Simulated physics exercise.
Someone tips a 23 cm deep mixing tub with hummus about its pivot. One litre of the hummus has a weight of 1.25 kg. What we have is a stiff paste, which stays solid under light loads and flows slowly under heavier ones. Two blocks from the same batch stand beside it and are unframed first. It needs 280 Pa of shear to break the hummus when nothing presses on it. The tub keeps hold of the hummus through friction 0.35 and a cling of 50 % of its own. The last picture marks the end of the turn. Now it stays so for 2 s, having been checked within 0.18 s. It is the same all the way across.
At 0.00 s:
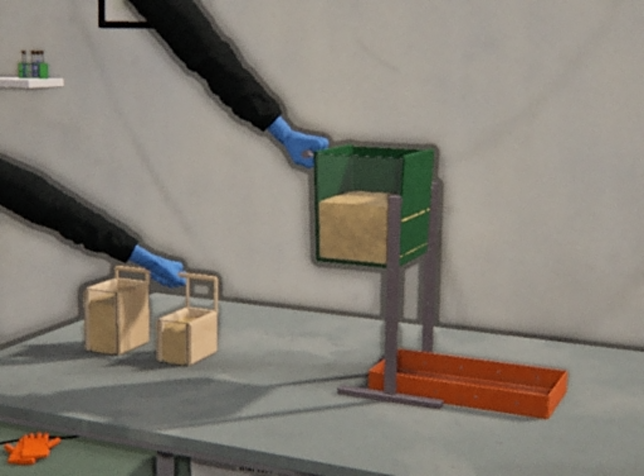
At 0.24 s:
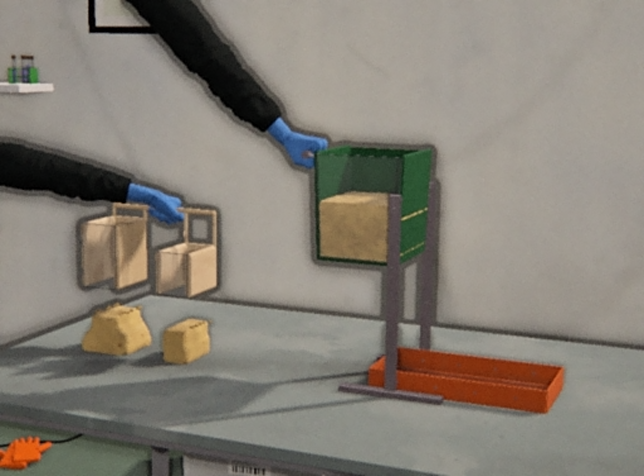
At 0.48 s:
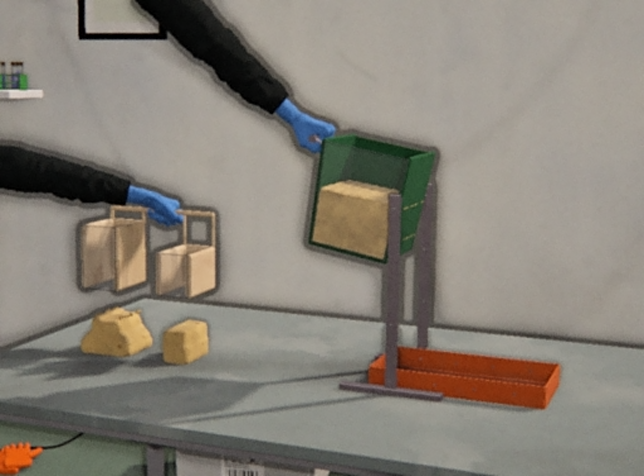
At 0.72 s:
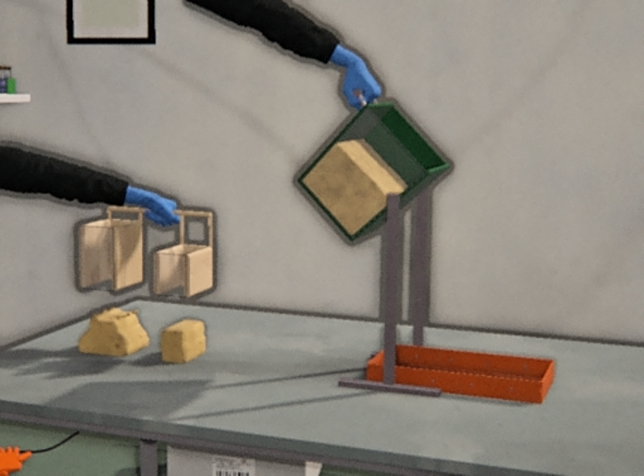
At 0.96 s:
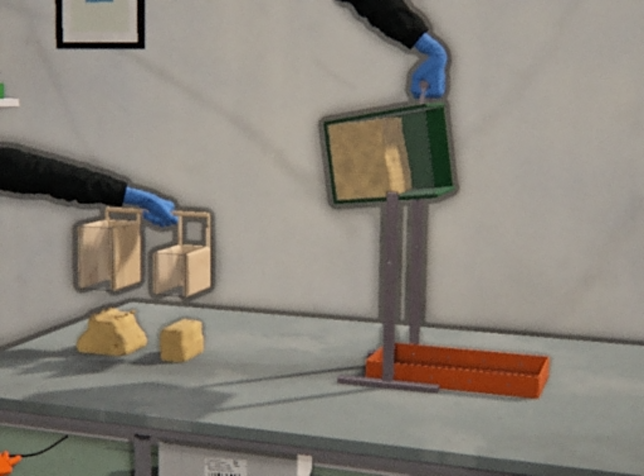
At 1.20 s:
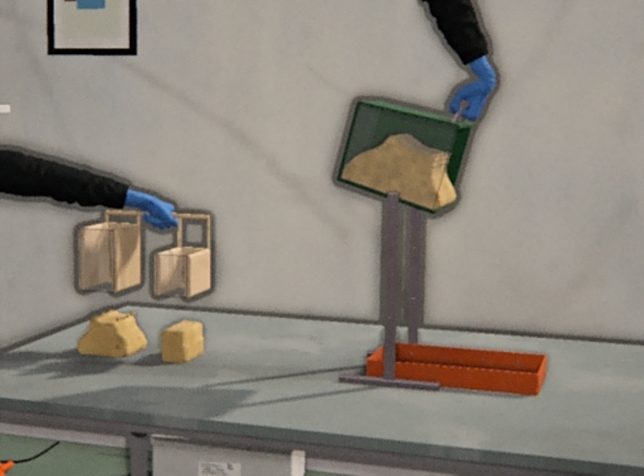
At first, a gloved hand holds an upright green tub of tan hummus while another lifts two handled molds off blocks on the table, the left block slumping more than the right. The tub is then turned clockwise well onto its side, and the hummus inside shifts from a block into a sloping mound.
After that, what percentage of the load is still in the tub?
Roughly 0 %.
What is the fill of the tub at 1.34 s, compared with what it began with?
Tub contents: Around 65 %.
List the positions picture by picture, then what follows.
In the first frame, handle-side rim at (318, 153), tilt 0 degrees; crest of the hummus at (335, 202); block heights 13 cm, 8.6 cm (left to right).
In the second frame, handle-side rim at (318, 153), tilt 0 degrees; crest of the hummus at (335, 202); block heights 9.8 cm, 8.3 cm (left to right).
In the third frame, handle-side rim at (326, 141), tilt 10 degrees; crest of the hummus at (325, 189); block heights 9.3 cm, 8.3 cm (left to right).
In the fourth frame, handle-side rim at (368, 108), tilt 45 degrees; crest of the hummus at (340, 146); block heights 9.3 cm, 8.3 cm (left to right).
In the fifth frame, handle-side rim at (425, 108), tilt 81 degrees; crest of the hummus at (375, 121); block heights 9.3 cm, 8.3 cm (left to right).
In the sixth frame, handle-side rim at (457, 129), tilt 104 degrees; crest of the hummus at (393, 137); block heights 9.3 cm, 8.3 cm (left to right).
After 1.34 s, the tub is at 104 degrees and holds 65 %.
After 1.51 s, the tub is at 104 degrees and holds 39 %.
After 1.68 s, the tub is at 104 degrees and holds 28 %.
After 1.85 s, the tub is at 104 degrees and holds 17 %.
After 3.20 s, the tub is at 104 degrees and holds 0 %.
